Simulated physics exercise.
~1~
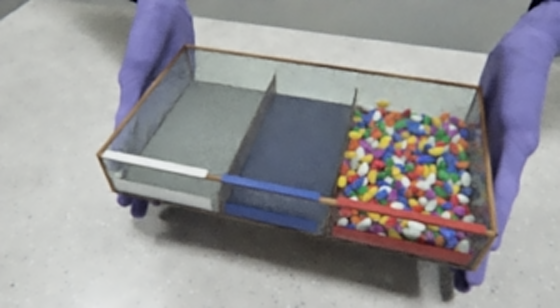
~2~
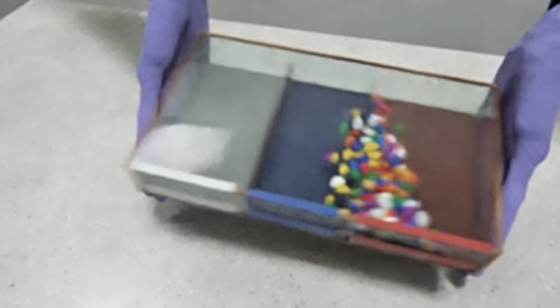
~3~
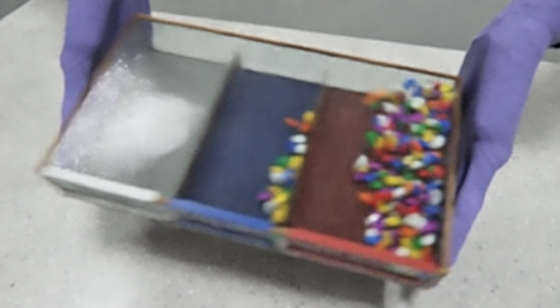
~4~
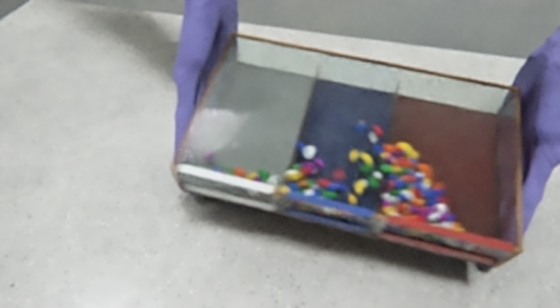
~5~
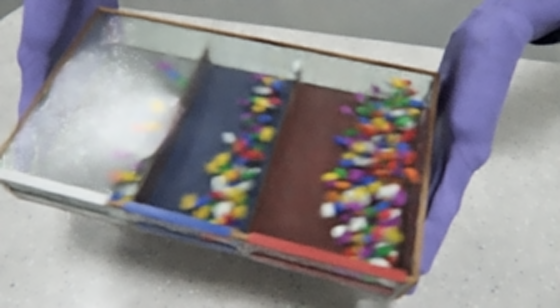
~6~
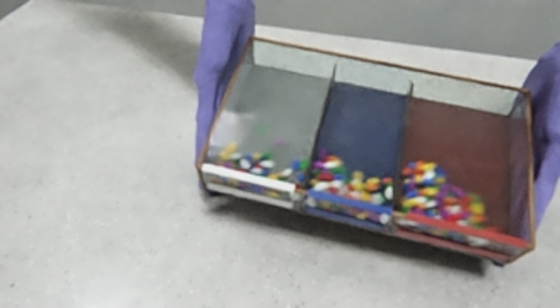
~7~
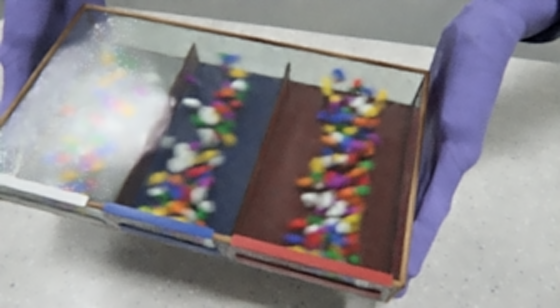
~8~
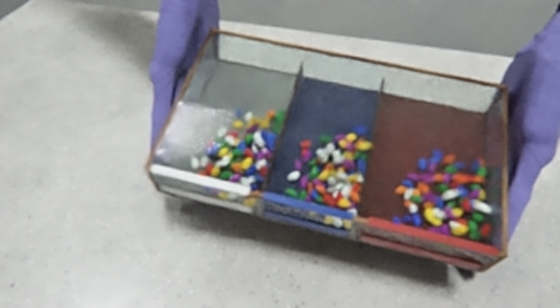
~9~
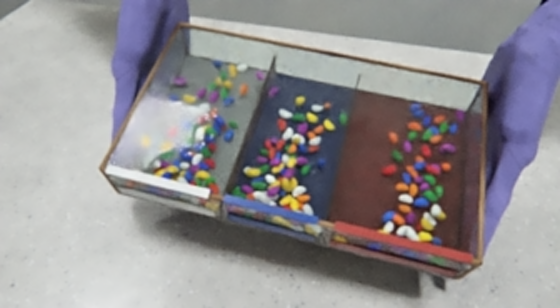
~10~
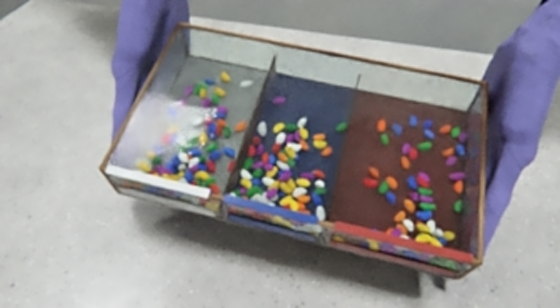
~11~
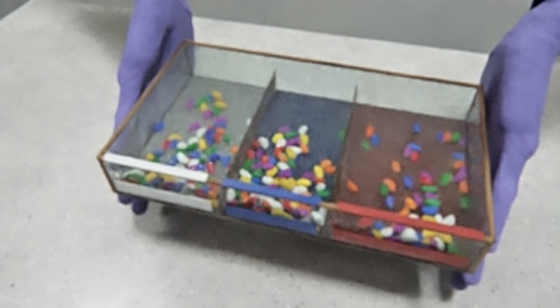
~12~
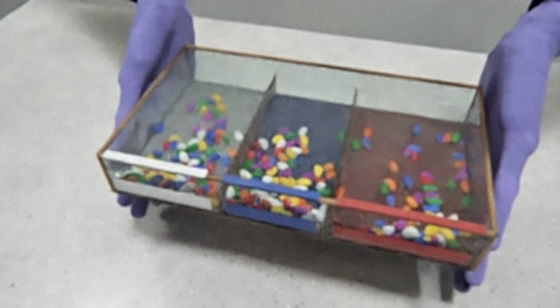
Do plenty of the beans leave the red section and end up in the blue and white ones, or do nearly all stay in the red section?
Plenty of them leave the red section and end up in the blue and white ones. All three sections hold a good share of the beans when the box is held still.
Colorful jelly beans, all packed in the red section at first, scattered across a clear divided box as purple-gloved hands tilted it and shook it from side to side, then leveled it with beans lying in the red, blue and white sections.
